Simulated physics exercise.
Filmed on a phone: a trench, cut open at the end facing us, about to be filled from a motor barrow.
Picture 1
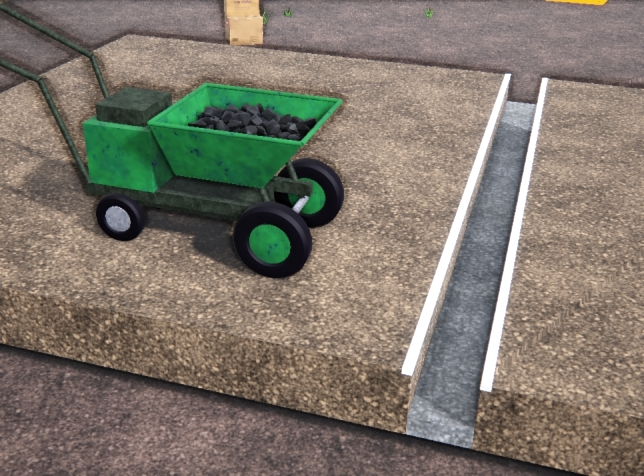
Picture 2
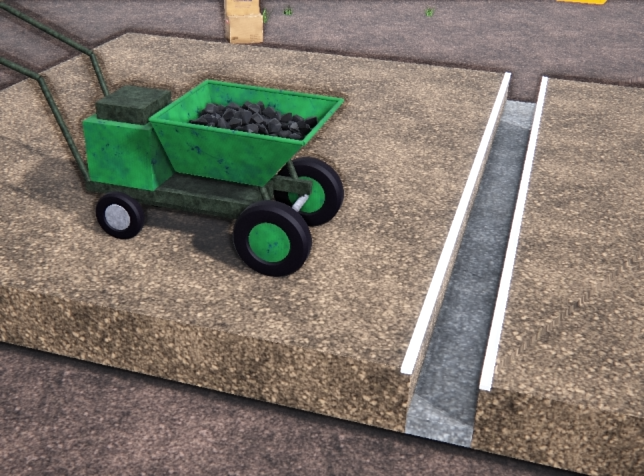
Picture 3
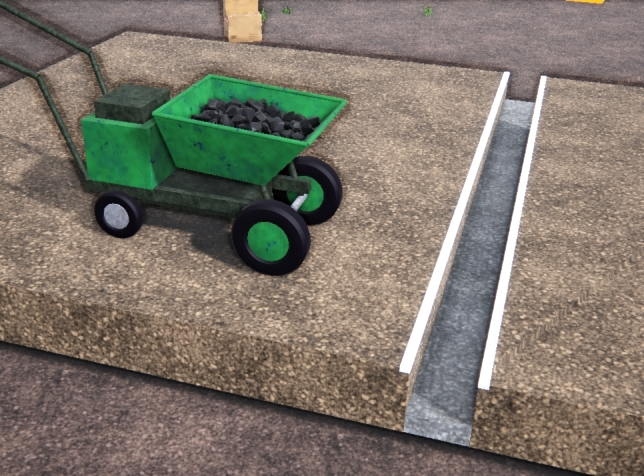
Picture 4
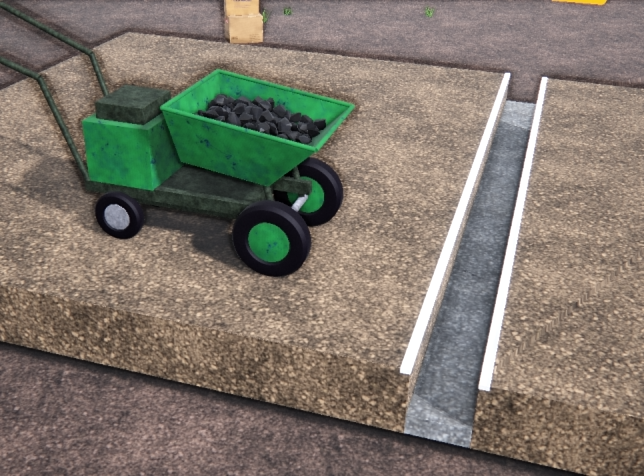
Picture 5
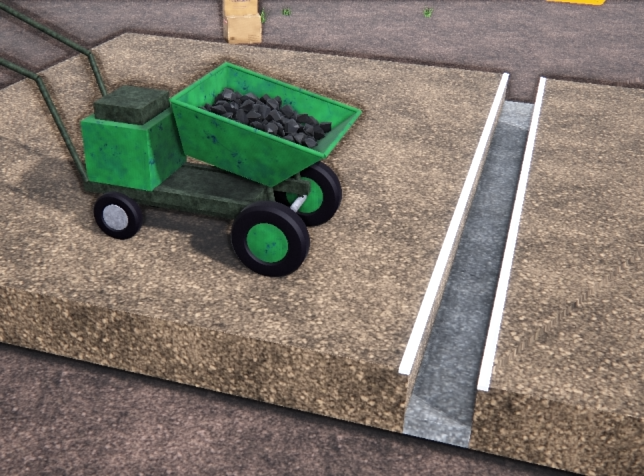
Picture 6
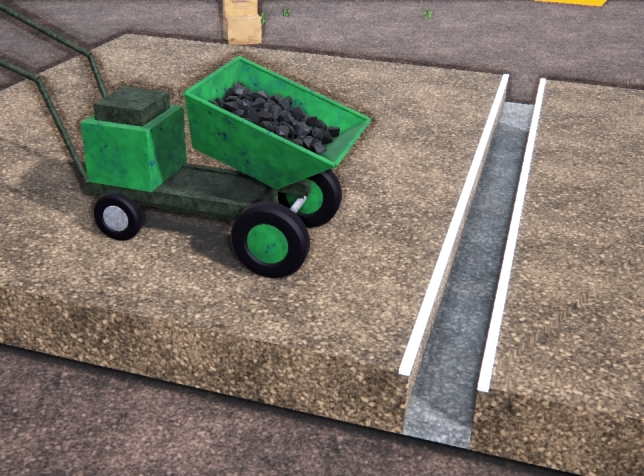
A green motor barrow loaded with dark lumps stood still on a gravelly slab, left of a narrow white-edged trench, while its skip slowly tilted forward to the right, the lumps still inside.
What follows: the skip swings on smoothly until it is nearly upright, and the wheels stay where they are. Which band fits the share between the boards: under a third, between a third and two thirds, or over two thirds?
The trench ends with between a third and two thirds of it.
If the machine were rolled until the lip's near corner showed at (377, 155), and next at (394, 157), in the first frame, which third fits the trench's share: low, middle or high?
At the first place more than two thirds, at the second in the middle band.
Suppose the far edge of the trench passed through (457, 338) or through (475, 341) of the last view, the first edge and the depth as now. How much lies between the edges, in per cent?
About 40 and 50 per cent.
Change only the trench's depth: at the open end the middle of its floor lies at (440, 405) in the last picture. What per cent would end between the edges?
Near 50 %.
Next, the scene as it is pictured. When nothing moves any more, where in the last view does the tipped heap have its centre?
At about (445, 299).
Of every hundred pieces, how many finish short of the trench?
It comes to 45 per cent or so.
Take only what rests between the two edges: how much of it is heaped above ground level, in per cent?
Some 0 per cent.
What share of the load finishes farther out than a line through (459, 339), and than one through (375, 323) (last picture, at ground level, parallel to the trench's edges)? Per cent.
First some 20, then 90 per cent.
Just after the last frame, skip tipped steeply; every one in the skip.
A moment on, skip tipped steeply; the larger part in the skip; about a tenth short of the trench; just a few falling.
Further on, skip tipped right over; roughly a quarter in the skip; roughly half short of the trench; roughly a third in or heaped over the trench.
When it is over, skip tipped right over; just a few in the skip; roughly half short of the trench; roughly half in or heaped over the trench; just a few beyond it.
